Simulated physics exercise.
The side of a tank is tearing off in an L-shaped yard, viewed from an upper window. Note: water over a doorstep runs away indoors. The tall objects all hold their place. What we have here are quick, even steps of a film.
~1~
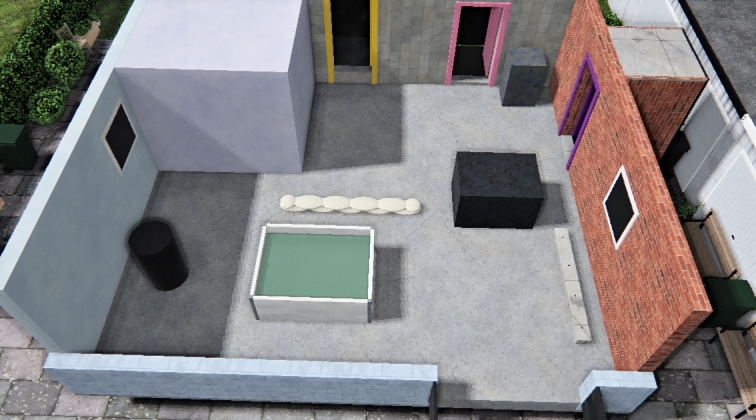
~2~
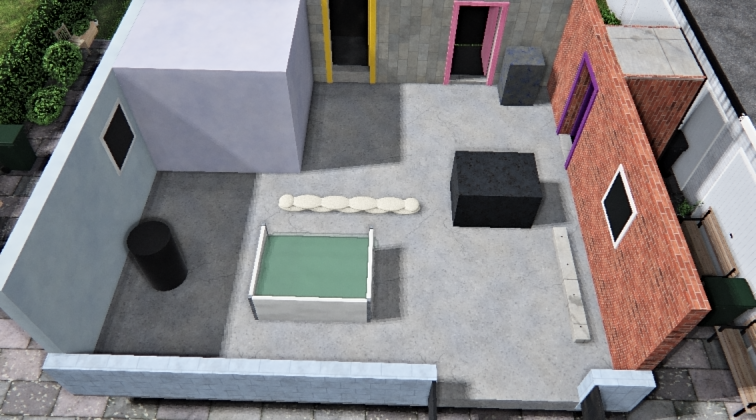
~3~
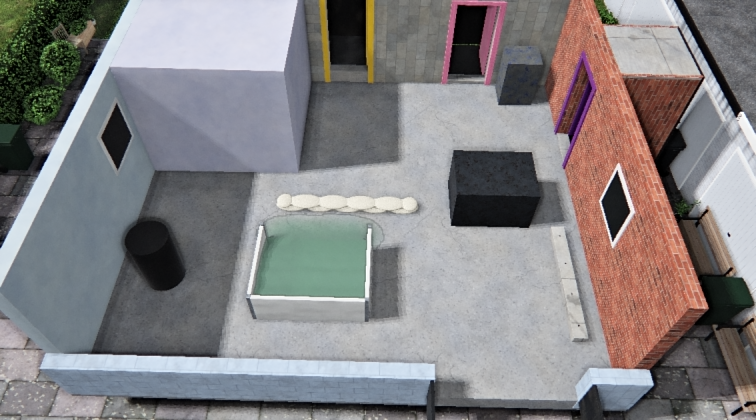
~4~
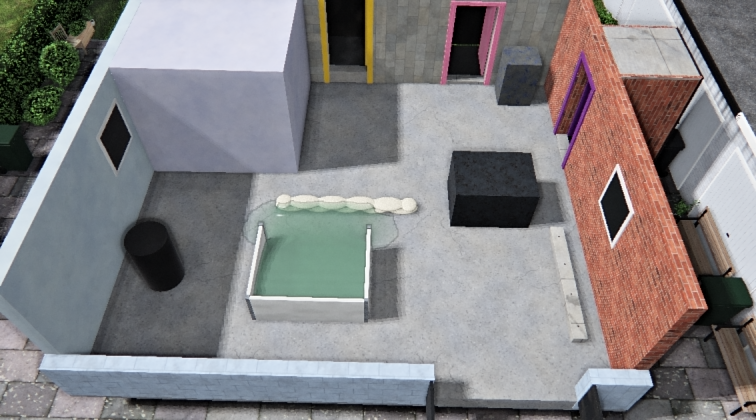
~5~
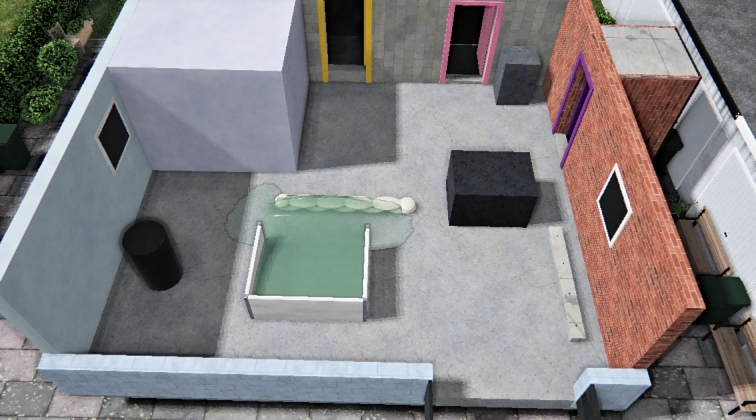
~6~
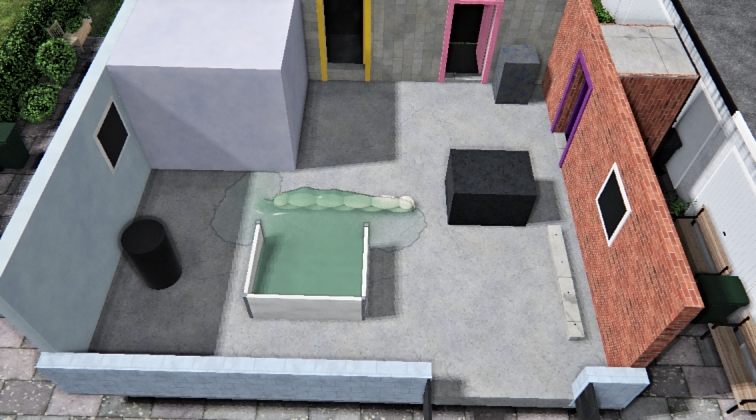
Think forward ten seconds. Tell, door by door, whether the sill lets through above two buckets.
Result: Most likely the pink door will not exceed two buckets, most likely the purple door will not exceed two buckets, most likely the yellow door will not exceed two buckets.
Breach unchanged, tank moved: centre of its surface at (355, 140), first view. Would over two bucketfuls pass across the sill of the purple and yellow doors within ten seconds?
Purple tops the limit and yellow tops the limit.
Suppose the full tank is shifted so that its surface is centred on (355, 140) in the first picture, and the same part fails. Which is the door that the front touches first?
That's the door marked yellow.
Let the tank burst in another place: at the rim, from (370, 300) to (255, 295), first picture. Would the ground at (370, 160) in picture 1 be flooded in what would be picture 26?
Untouched.
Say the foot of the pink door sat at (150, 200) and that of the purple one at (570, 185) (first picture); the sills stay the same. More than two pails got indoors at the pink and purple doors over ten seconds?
Taking them in turn, the pink door crosses the line and the purple door remains below the mark.
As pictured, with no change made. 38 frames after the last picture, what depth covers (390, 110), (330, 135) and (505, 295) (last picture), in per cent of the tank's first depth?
I'd say around 6 per cent, then 6 per cent, then 4 per cent.
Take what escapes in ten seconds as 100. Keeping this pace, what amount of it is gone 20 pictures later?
Approximately 0 %.
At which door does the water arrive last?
It would be the door marked purple.
A moment on, water covers 20 % of the floor; the pink door not reached, the purple door not reached, the yellow door not reached.
Next, water covers 45 % of the floor; the pink door not reached, the purple door not reached, the yellow door not reached.
Then, water covers 55 % of the floor; the pink door not reached, the purple door not reached, the yellow door wet at the sill, nothing in.
Later, water covers 65 % of the floor; the pink door wet at the sill, nothing in, the purple door not reached, the yellow door wet at the sill, nothing in.
In the end, water covers 80 % of the floor; the pink door wet at the sill, nothing in, the purple door wet at the sill, nothing in, the yellow door wet at the sill, nothing in.
